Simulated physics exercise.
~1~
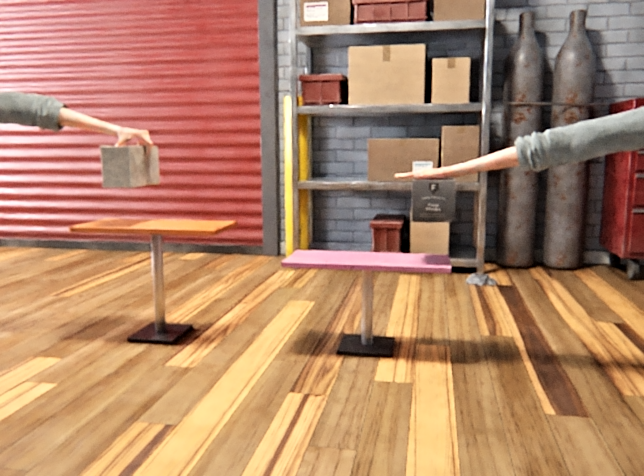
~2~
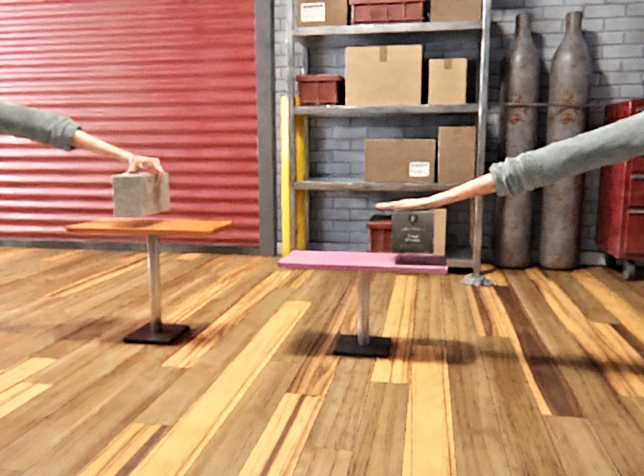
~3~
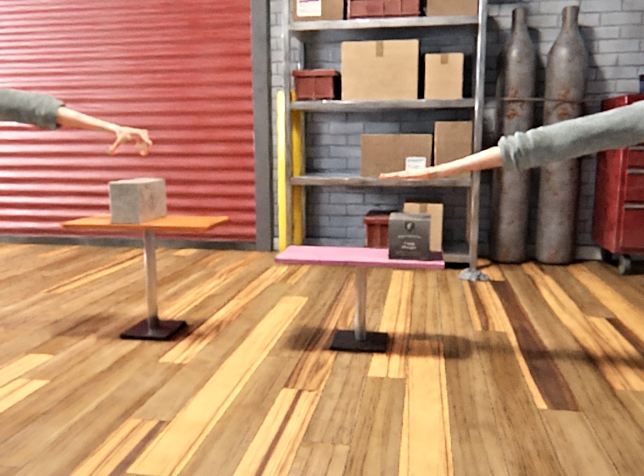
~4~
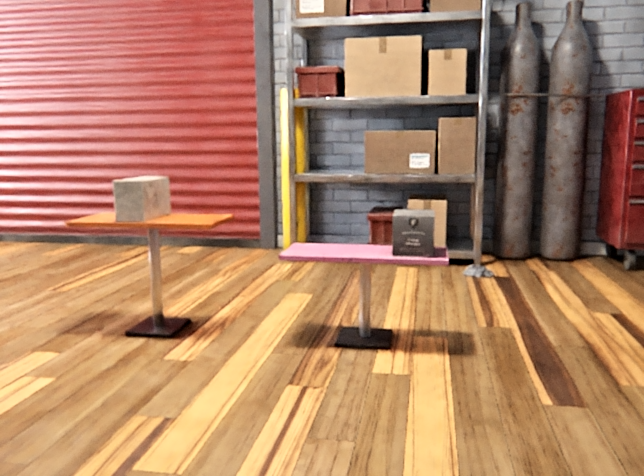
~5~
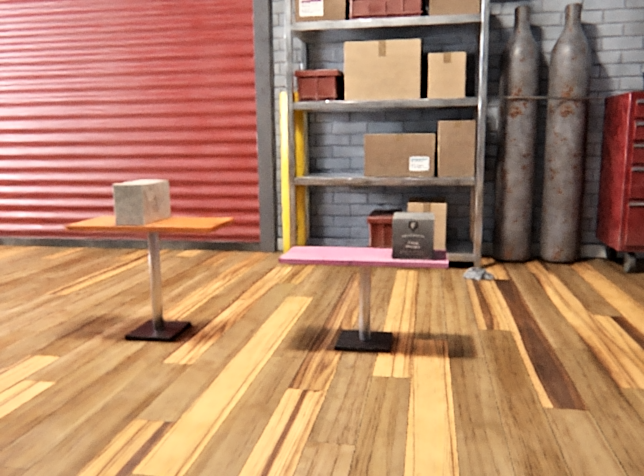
Two hands set blocks on the orange and pink tables, which both stay steady.
